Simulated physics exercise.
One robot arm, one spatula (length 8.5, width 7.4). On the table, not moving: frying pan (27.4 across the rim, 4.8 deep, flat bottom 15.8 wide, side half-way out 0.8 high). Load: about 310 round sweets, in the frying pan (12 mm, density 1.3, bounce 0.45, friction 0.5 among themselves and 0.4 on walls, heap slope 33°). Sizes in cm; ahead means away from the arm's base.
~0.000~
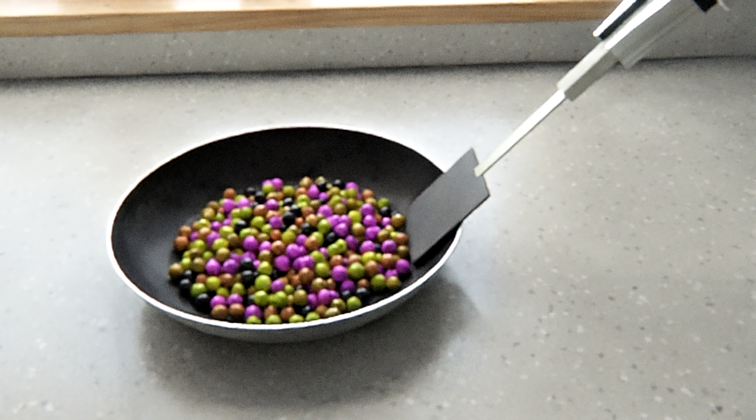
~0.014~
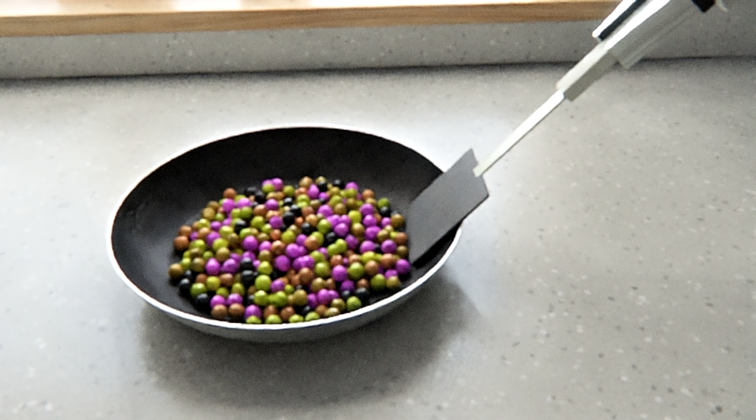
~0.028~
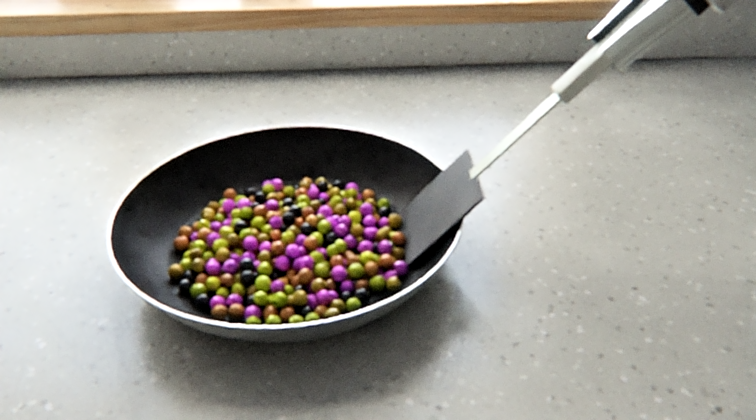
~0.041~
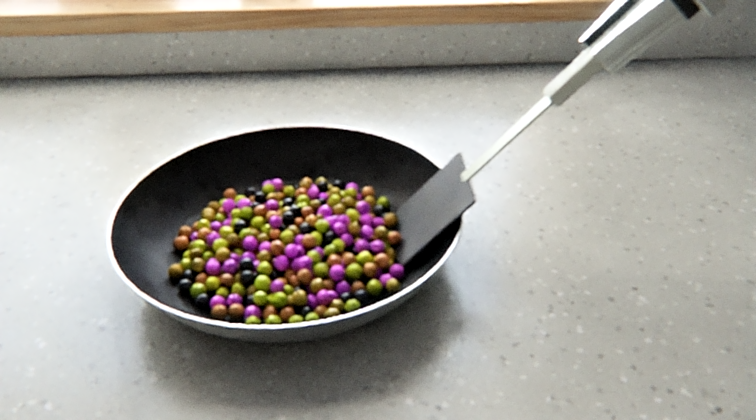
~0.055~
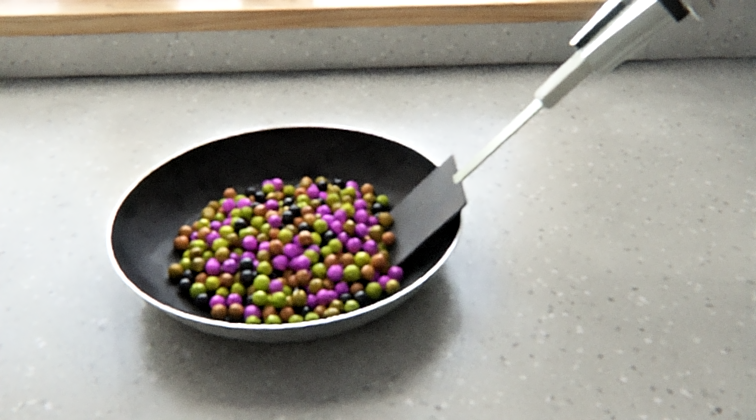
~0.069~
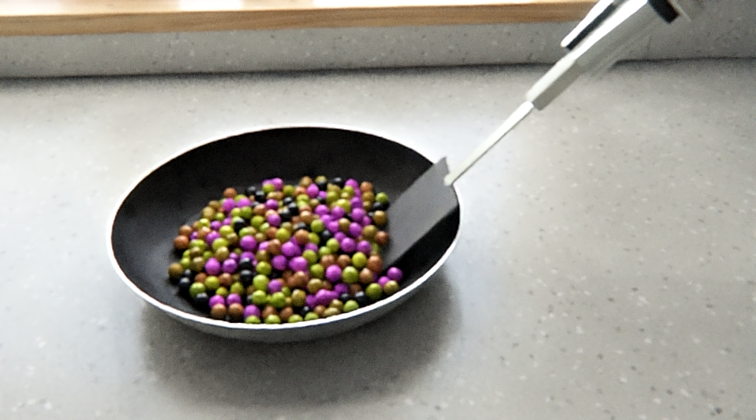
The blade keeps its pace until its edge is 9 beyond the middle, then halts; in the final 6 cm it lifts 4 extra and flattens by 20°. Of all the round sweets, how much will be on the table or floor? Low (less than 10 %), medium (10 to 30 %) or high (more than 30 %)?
On the table or floor the share is low, less than 10 %.
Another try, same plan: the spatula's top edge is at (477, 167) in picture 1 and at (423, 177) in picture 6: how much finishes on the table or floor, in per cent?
About 15 per cent.
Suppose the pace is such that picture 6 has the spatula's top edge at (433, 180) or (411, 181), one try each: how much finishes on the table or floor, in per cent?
Some 15 and 20 per cent.
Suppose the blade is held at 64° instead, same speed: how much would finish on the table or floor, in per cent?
Then about 0 per cent.
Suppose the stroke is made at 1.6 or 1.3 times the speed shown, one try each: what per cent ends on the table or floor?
Some 10 and 5 per cent.
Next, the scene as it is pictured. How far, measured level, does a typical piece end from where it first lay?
Some 3 cm.
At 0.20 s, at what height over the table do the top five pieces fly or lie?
About 3 cm.
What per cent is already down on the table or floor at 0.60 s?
Roughly 0 per cent.
After 0.20 s, sloping 48°, highest piece 4 above the table; 308 in the frying pan.
After 0.33 s, sloping 41°, highest piece 5 above the table; 308 in the frying pan.
After 0.60 s, sloping 28°, highest piece 5 above the table; 301 in the frying pan, 6 on the table or floor, 1 on the blade or in flight.
After 1.65 s, sloping 28°, highest piece 5 above the table; 301 in the frying pan, 7 on the table or floor.
In the end, 301 in the frying pan, 7 on the table or floor. That is 2 % on the table or floor.
